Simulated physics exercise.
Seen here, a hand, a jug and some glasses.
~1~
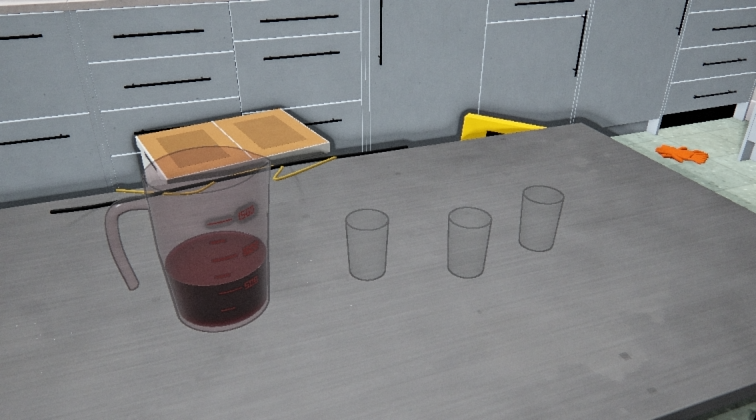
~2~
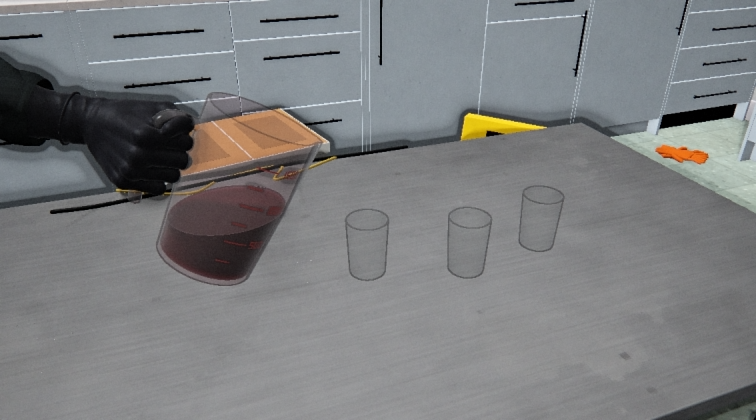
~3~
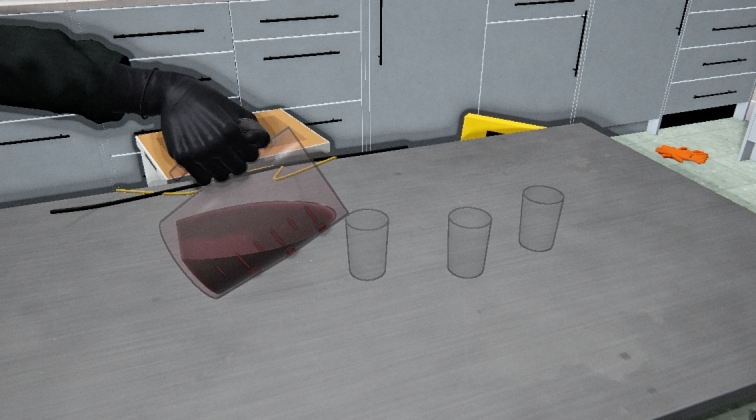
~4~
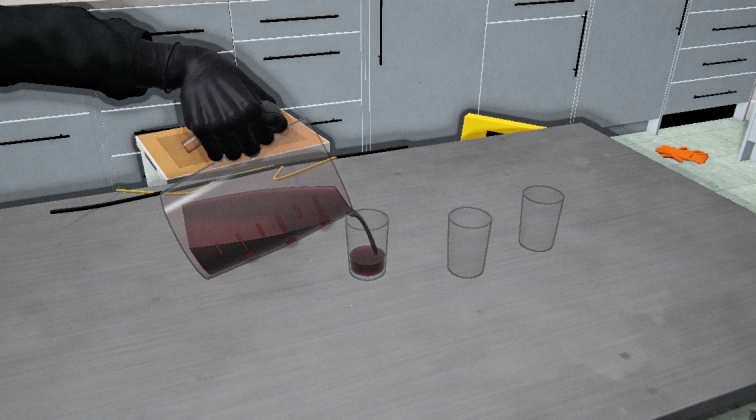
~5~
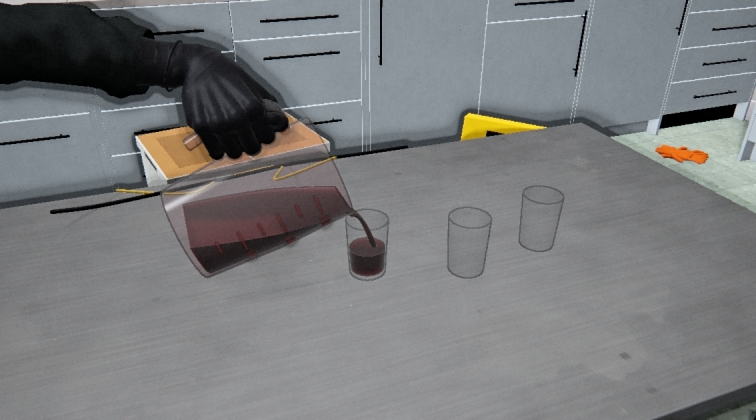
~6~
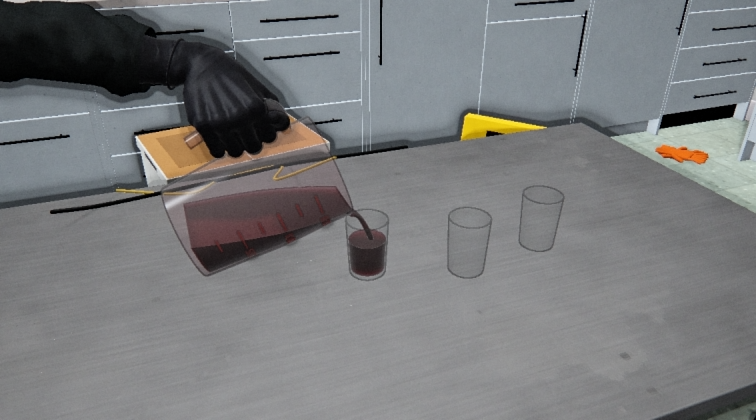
On a gray table in a room with gray drawers, a black-gloved hand lifted a clear jug of dark red liquid, tilted it to the right, and poured a stream into the nearest of three glasses.
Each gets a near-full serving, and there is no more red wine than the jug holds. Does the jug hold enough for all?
The red wine is enough.
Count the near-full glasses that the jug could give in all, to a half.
About 5.0.
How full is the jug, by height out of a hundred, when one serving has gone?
About 30 per cent.
Shortly, the first is about three quarters full.
Then, the first is done and the jug has about three quarters of its load.
At the finish, all three are full and about a third of the red wine is over.
